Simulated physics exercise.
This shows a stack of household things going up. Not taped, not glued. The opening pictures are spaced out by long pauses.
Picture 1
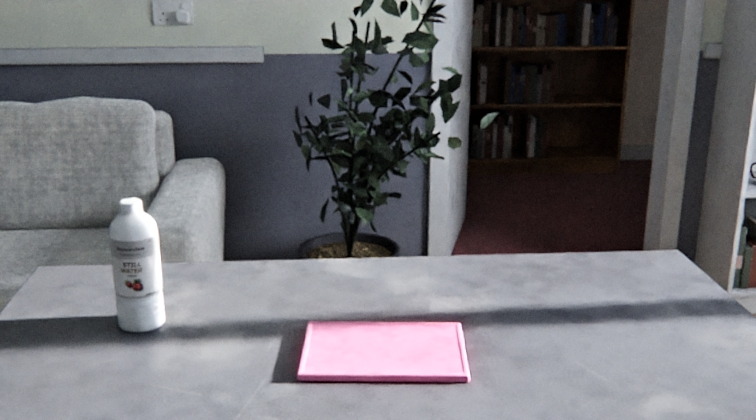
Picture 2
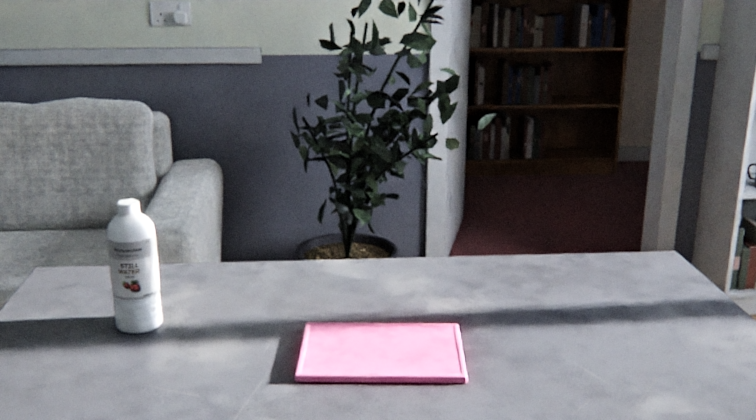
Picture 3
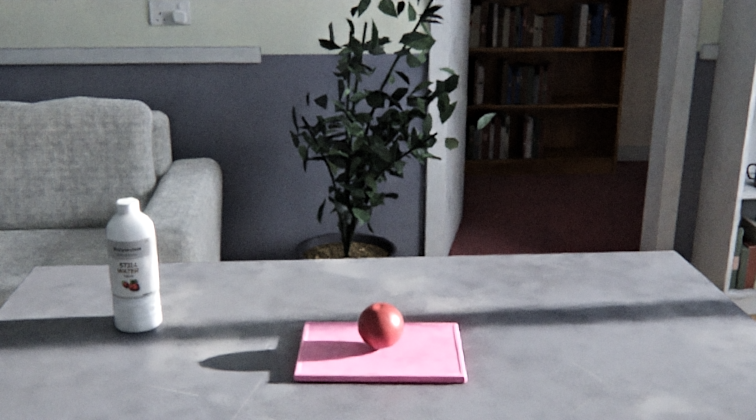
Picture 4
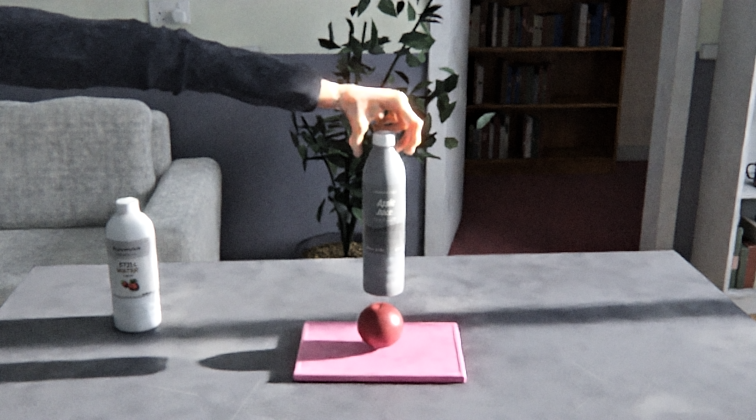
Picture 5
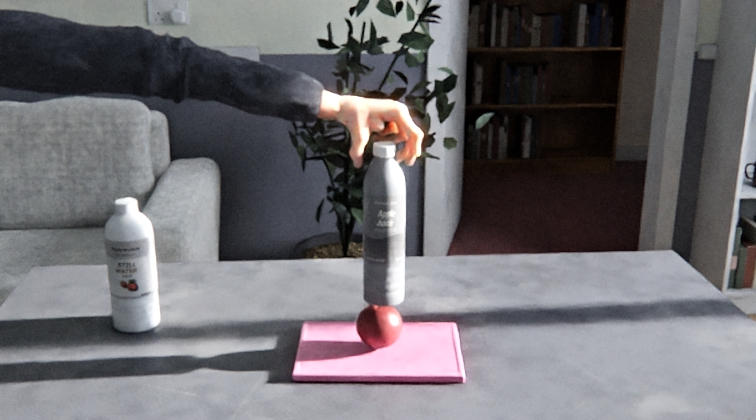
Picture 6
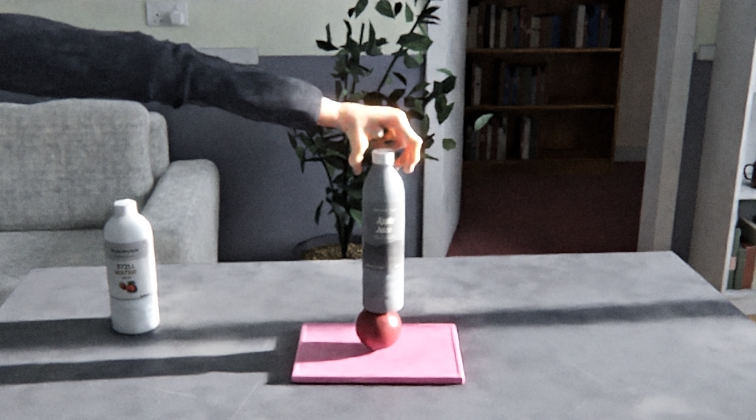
A hand lowers a grey bottle onto a red apple sitting on a pink tray.
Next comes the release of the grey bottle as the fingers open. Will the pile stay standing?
Doesn't stay standing.
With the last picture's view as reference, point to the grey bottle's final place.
Near (501, 342).
Then, 0.60 s on from there, grey bottle now fallen.
Then, 0.80 s on from there, things are still on the move.
In the end, fallen, grey bottle; the other 3 unmoved. At the end, from the last picture's camera, grey bottle near (501, 342). The pile gives way.
